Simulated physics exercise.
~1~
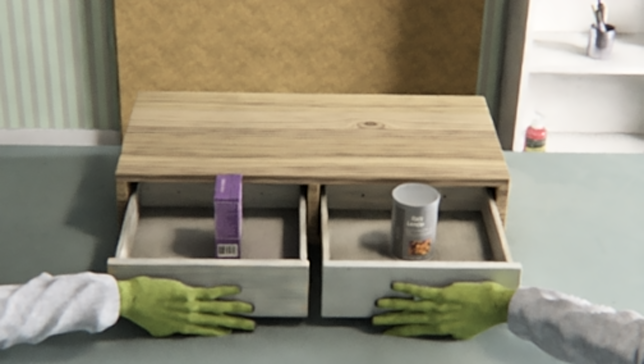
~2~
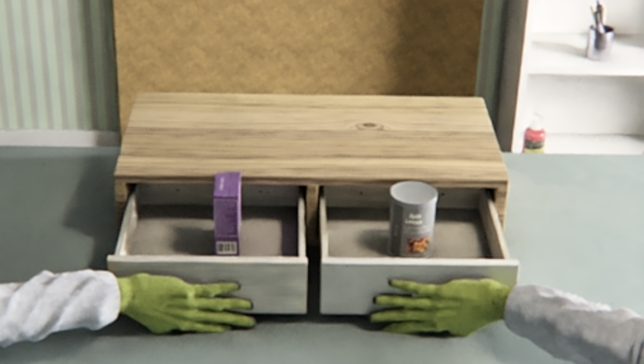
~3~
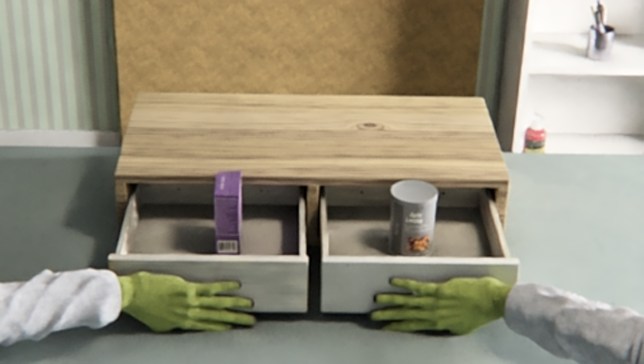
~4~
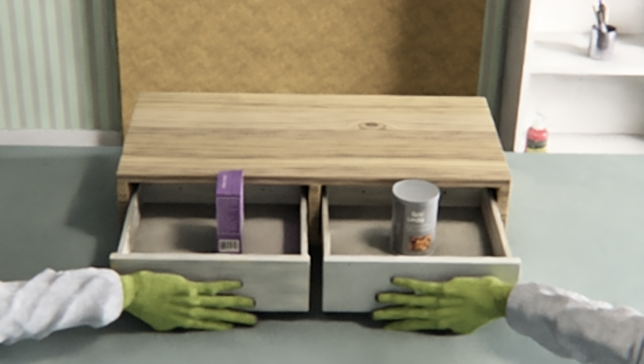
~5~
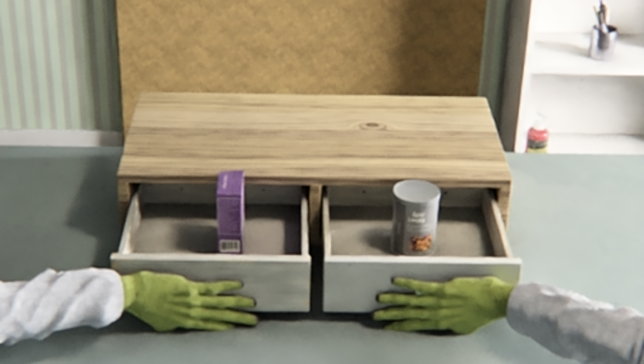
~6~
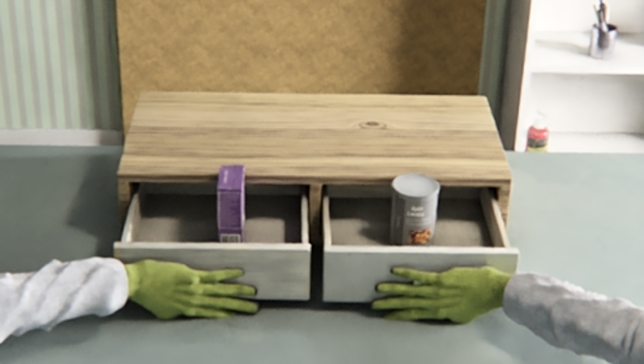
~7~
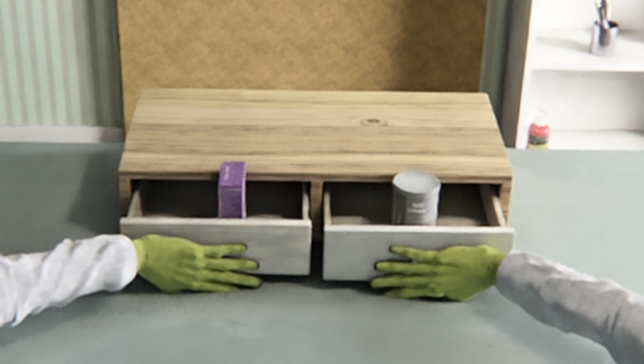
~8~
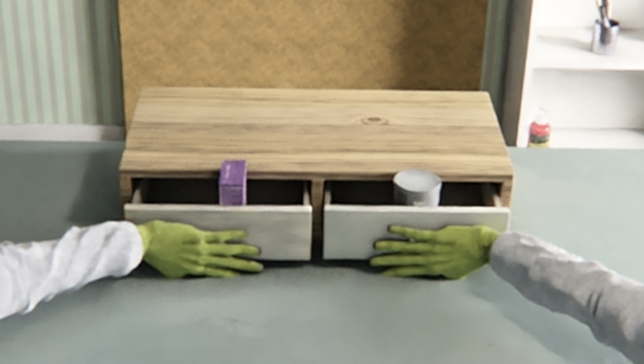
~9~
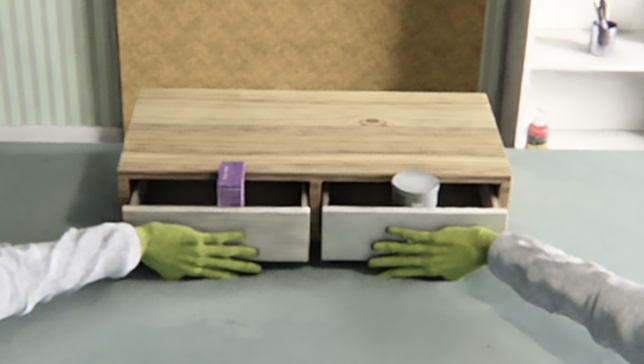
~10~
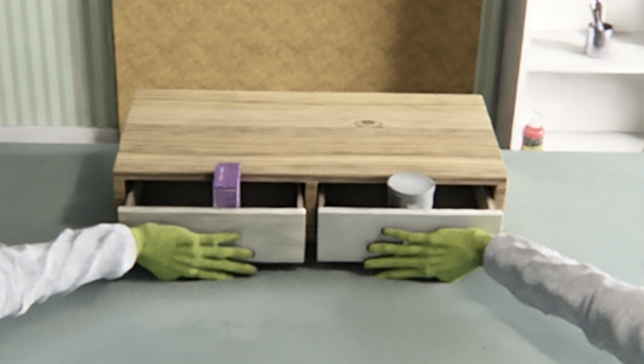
Two green hands rested against a pair of open drawers in a wooden chest, one holding a purple packet and the other a grey tin, then pushed both inward together until they stopped partway, still open with both items standing upright.
